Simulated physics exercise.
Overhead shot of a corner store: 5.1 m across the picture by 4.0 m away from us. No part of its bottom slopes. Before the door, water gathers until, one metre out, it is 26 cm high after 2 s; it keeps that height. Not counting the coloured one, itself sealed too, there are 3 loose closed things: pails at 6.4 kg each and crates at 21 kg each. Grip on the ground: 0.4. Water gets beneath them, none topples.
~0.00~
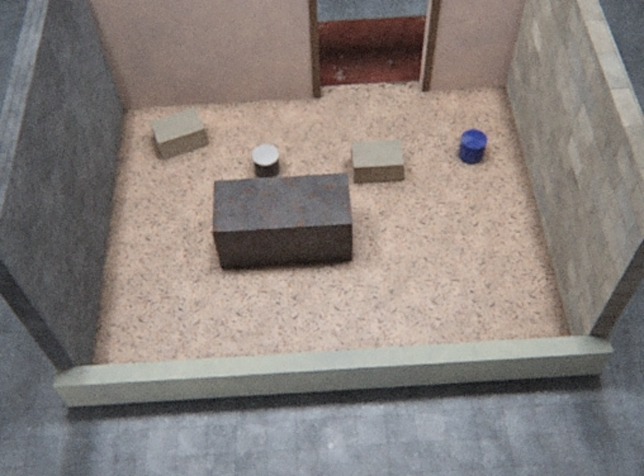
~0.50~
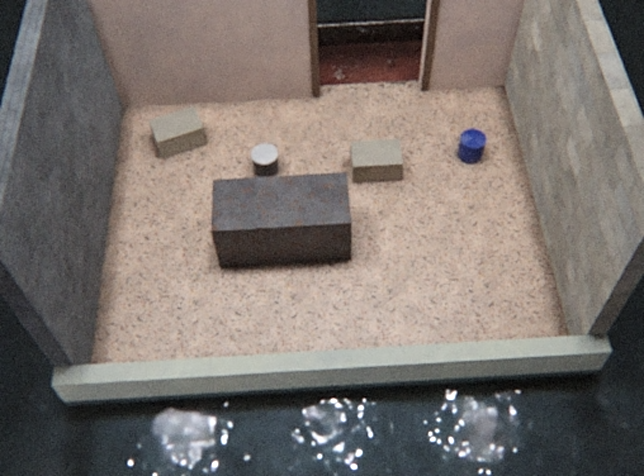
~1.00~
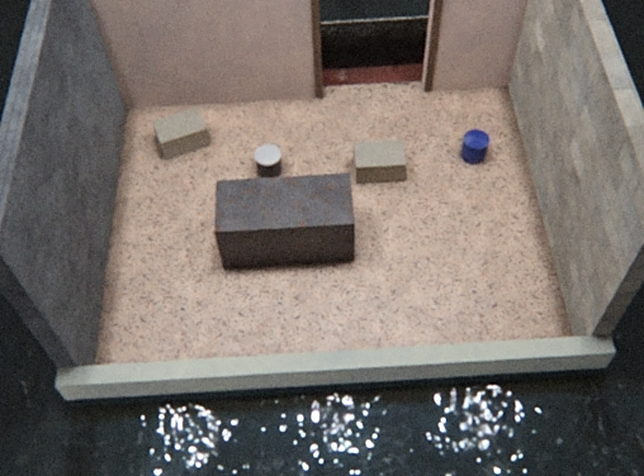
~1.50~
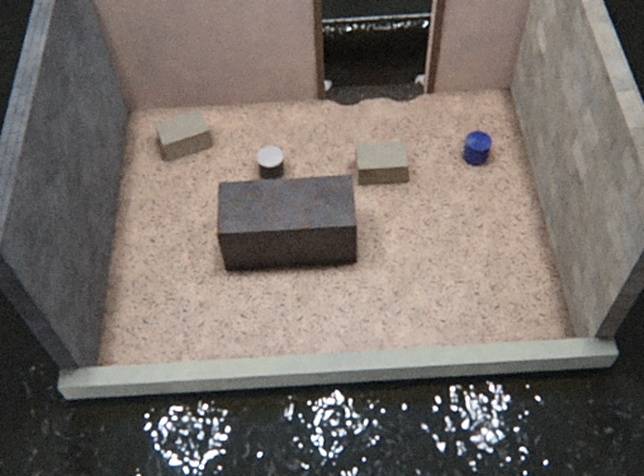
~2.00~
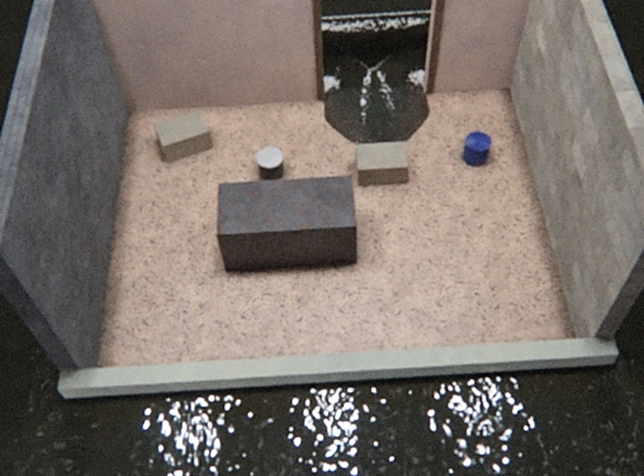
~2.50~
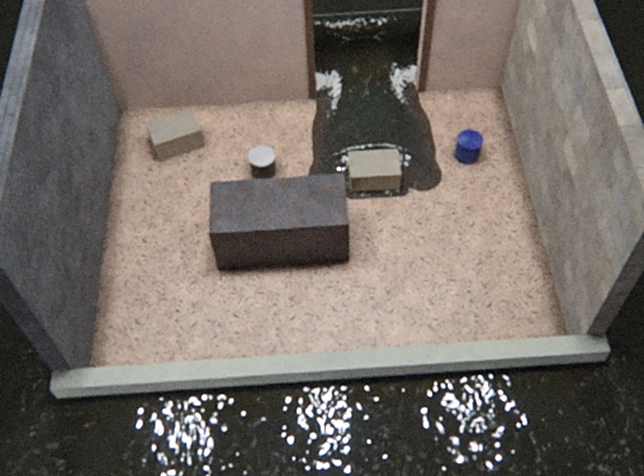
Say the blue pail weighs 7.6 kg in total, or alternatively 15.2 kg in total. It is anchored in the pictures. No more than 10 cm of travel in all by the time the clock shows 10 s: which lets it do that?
The one that works is only the second, 15.2 kg.
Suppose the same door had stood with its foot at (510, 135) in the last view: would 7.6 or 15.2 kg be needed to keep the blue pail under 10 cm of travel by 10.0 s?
In that setup neither mass works.
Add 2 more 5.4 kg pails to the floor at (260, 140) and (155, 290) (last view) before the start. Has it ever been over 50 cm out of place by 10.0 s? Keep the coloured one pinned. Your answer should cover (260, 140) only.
Its shift comes out smaller than that.
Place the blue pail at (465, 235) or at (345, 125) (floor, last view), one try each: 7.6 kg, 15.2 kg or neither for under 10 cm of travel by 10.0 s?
In turn: Neither holds; neither holds.
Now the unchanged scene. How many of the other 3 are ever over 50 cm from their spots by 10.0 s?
2 in all.
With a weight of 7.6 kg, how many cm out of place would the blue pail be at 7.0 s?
I'd put it at about 40 cm.
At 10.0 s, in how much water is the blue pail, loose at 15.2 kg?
Something like 8 centimetres.
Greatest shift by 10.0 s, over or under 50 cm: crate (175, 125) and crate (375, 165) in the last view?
In sequence, not exceeded; exceeded.
After 3.5 s the blue pail would be 8 cm from its start with 7.6 kg and 0 cm from its start with 15.2 kg; 5 cm of water round it then.
After 4.5 s the blue pail would be 36 cm from its start with 7.6 kg and 0 cm from its start with 15.2 kg; 4 cm of water round it then.
After 7.0 s the blue pail would be 35 cm from its start with 7.6 kg and 0 cm from its start with 15.2 kg; 7 cm of water round it then.
After 10.0 s the blue pail would be 77 cm from its start with 7.6 kg and 0 cm from its start with 15.2 kg; 8 cm of water round it then.
